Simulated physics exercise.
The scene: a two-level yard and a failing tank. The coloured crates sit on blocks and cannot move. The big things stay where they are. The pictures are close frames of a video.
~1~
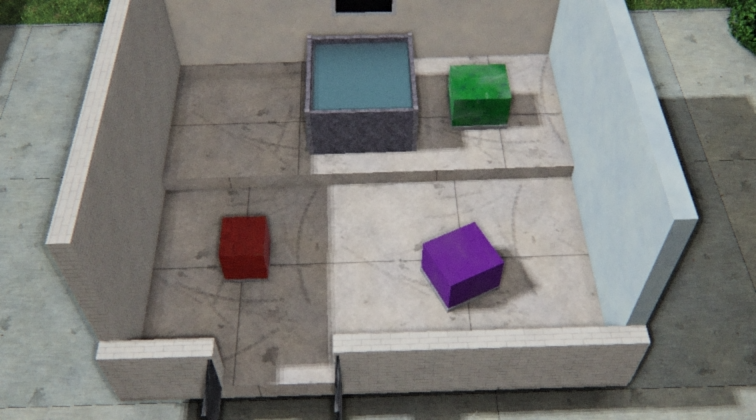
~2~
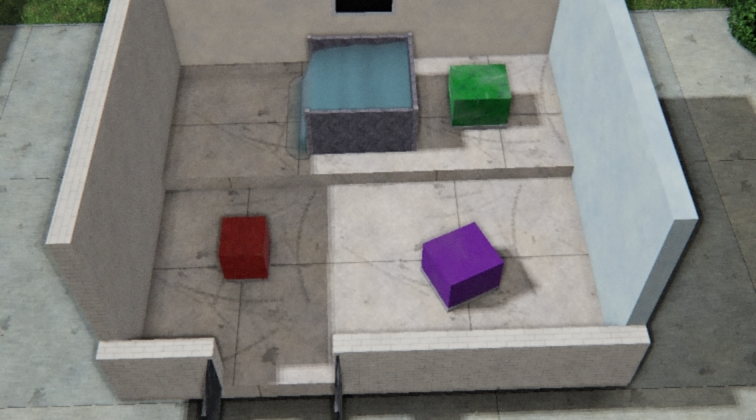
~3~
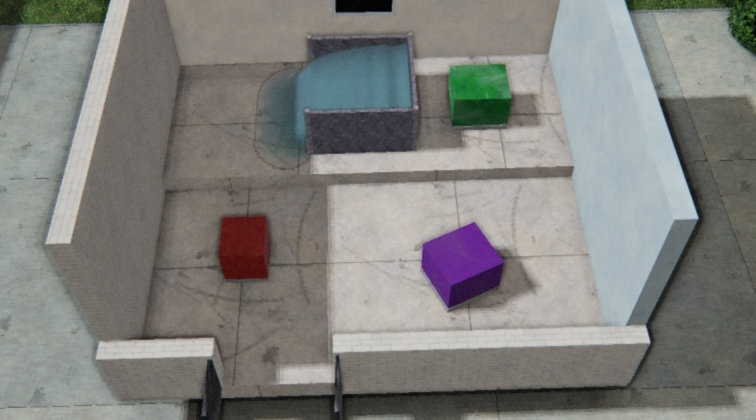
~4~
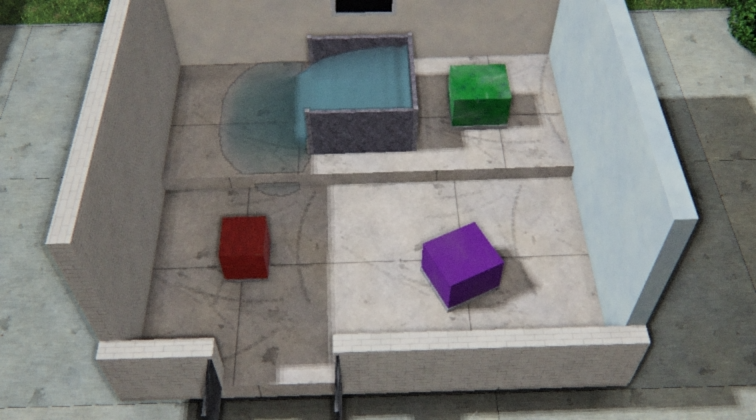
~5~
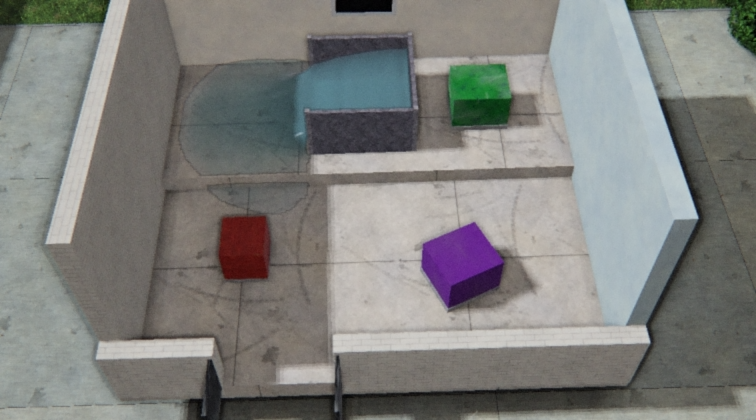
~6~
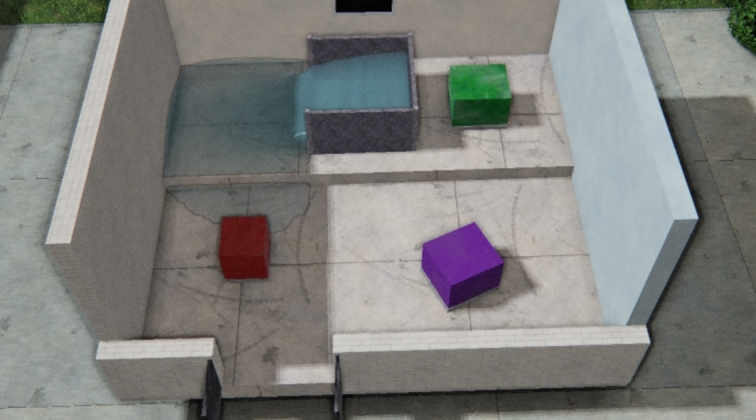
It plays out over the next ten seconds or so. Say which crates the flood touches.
In the end: The red crate is soaked; the purple crate is soaked; the green crate keeps dry.
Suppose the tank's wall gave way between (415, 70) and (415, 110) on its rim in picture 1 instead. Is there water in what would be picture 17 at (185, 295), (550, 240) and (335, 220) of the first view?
As listed: Clear, flooded, no water.
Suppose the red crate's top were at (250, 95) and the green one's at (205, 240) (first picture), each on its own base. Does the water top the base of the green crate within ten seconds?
The green one is topped.
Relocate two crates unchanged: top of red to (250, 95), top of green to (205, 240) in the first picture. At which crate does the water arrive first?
First comes the red-painted one.
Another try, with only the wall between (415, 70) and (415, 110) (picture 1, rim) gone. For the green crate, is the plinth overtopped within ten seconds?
In short: Green takes water.
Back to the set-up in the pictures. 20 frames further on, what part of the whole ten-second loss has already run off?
Some 15 per cent.
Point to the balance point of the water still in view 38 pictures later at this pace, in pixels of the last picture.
I would point to (315, 220).
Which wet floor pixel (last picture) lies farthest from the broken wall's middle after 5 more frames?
At about (150, 297).
A moment on, water covers 25 % of the floor; the red crate water round its plinth, the purple crate not reached, the green crate not reached.
Next, water covers 30 % of the floor; the red crate water round its plinth, the purple crate not reached, the green crate not reached.
Then, water covers 50 % of the floor; the red crate water round its plinth, the purple crate not reached, the green crate not reached.
Later, water covers 80 % of the floor; the red crate water round its plinth, the purple crate water round its plinth, the green crate water round its plinth.
In the end, water covers 90 % of the floor; the red crate was topped, the purple crate was topped, the green crate stayed above the water.
